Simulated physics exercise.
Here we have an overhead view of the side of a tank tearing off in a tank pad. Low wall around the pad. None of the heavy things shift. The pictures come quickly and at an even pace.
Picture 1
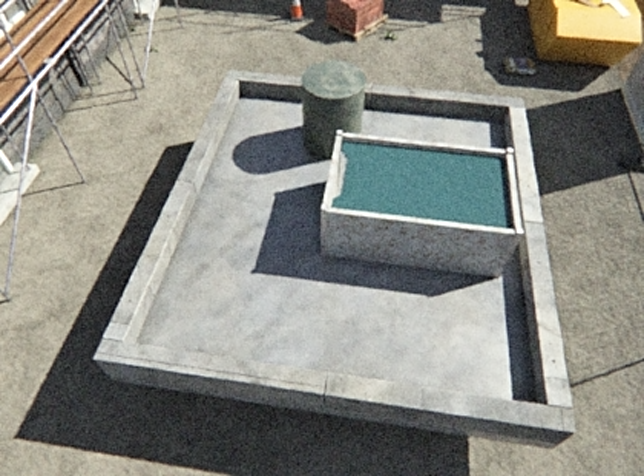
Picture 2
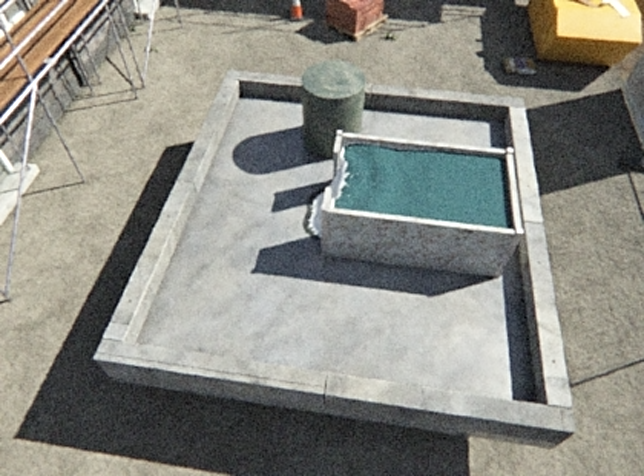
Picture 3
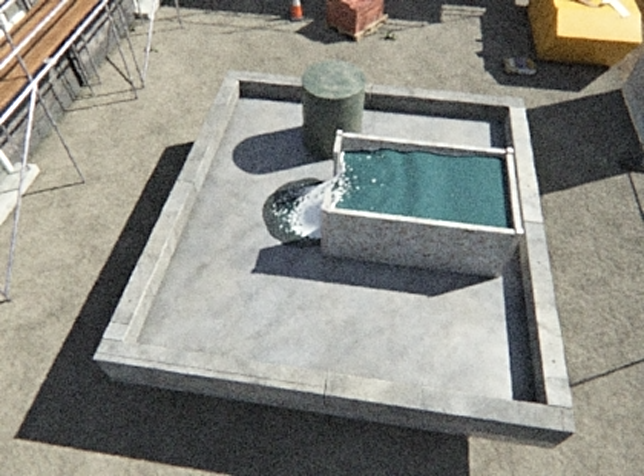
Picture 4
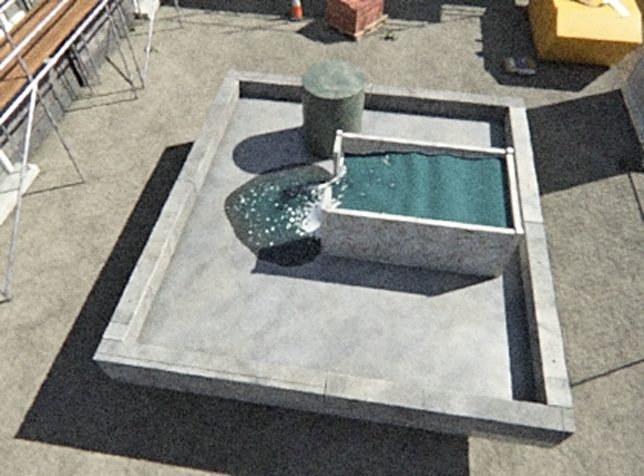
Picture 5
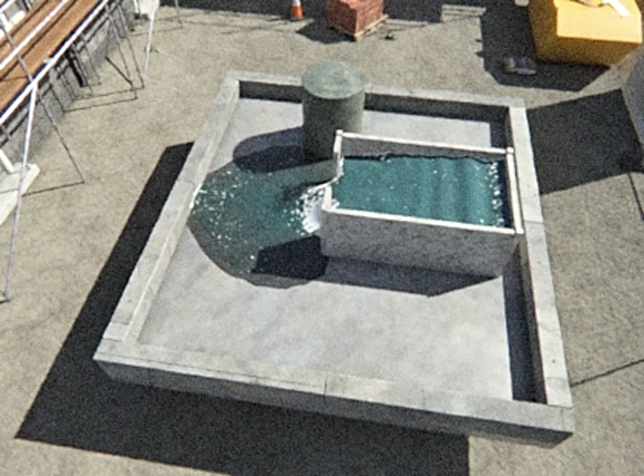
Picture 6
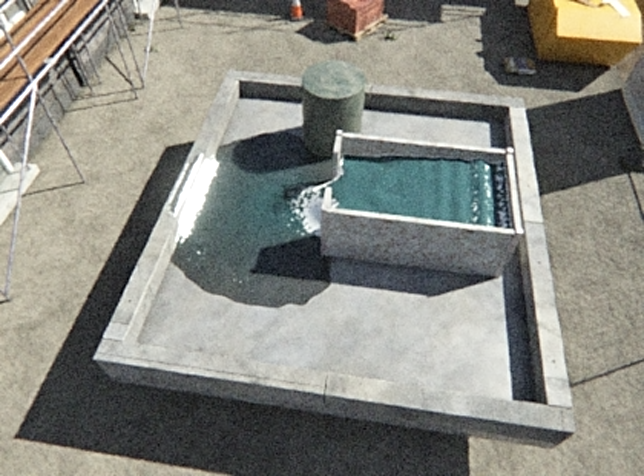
Teal water burst out of the left side of an open tank and spread across the walled concrete pad, reaching the low left wall, where it glinted brightly as the level in the tank dropped.
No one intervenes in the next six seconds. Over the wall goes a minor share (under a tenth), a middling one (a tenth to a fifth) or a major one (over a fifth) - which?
A minor share.
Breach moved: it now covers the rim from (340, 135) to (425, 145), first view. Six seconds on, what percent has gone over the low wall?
Estimate: 10 %.
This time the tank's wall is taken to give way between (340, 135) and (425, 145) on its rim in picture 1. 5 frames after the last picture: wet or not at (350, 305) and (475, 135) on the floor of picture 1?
One after the other: No water, flooded.
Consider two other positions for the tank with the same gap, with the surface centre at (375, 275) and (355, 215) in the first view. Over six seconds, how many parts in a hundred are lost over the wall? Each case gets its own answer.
In turn: Around 8 and 8 per cent.
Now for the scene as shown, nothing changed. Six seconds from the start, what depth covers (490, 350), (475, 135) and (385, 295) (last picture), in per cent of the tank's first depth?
Estimate: 16, 10, 6 %.
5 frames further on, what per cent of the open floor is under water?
Close to 40 in a hundred, I think.
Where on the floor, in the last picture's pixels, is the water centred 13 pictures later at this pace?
At about (322, 215).
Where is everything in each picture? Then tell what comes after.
In the first picture, still water in the open tank at (421, 184).
In the second picture, water pours out at (334, 202) and has run to (324, 194).
In the third picture, water pours out at (334, 203) and has run to (276, 198).
In the fourth picture, the front is at (230, 205), out from the gap at (334, 203).
In the fifth picture, water pours out at (334, 202) and has run to (205, 180).
In the sixth picture, the front is at (217, 152), out from the gap at (334, 202).
A moment on, water covers 30 % of the floor; the low wall has let 0 % over.
Next, water covers 35 % of the floor; the low wall has let 1 % over.
Then, water covers 45 % of the floor; the low wall has let 3 % over.
Later, water covers 75 % of the floor; the low wall has let 4 % over.
In the end, water covers 85 % of the floor; the low wall has let 4 % over.
